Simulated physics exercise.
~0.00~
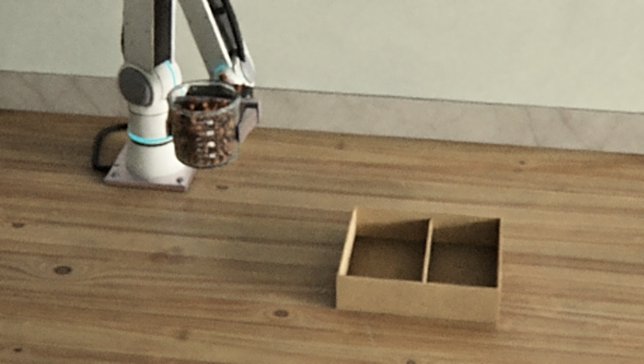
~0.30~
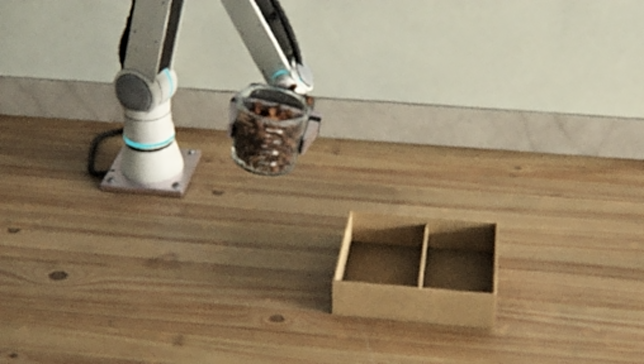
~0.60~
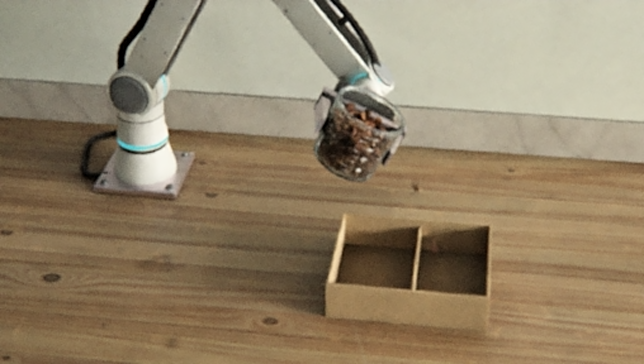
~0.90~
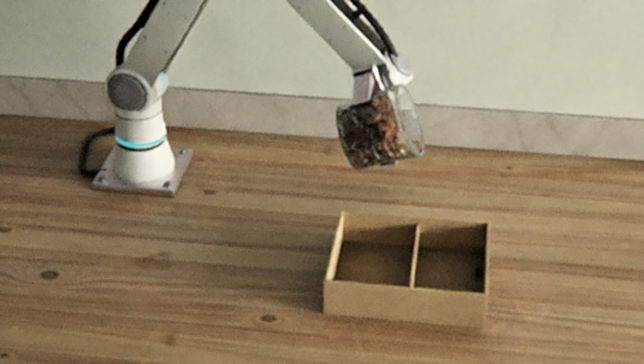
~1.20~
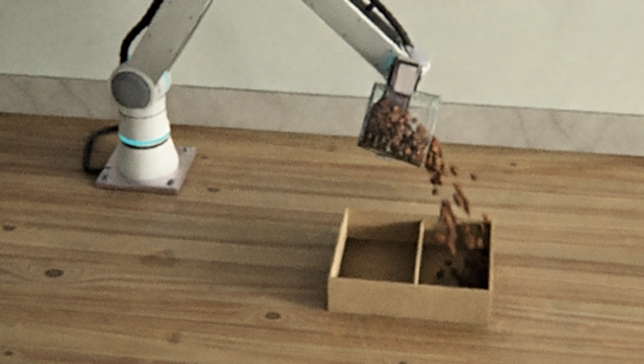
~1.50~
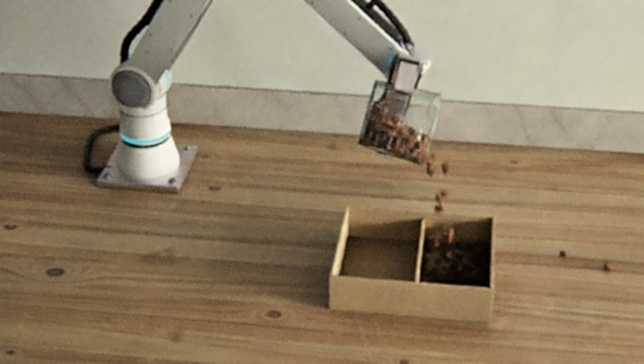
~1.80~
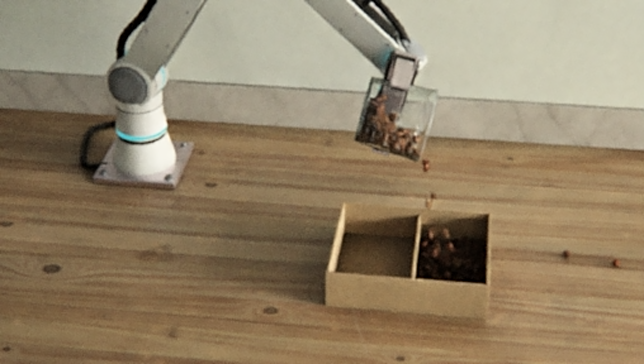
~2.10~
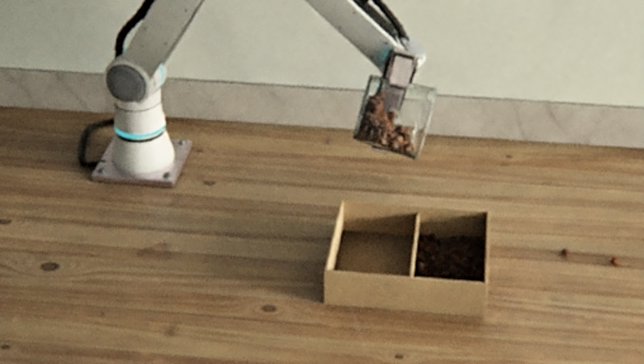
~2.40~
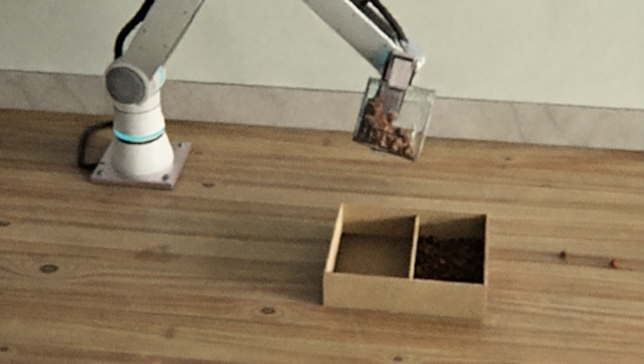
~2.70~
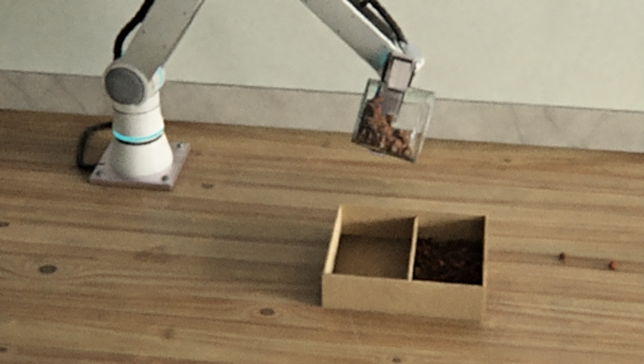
A white robot arm, standing at the left on a wooden floor before a pale wall and seen from slightly above by a gently swaying camera, holds a clear beaker of reddish-brown pellets. An open tan cardboard box, split into two compartments by a divider, sits to the right. The arm swings the beaker rightward, tipping it over toward the box. Pellets pour from its mouth into the right compartment, while two land on the floor beyond. The stream thins and stops, leaving the tilted beaker partly full, the right compartment covered in pellets and the left one empty.
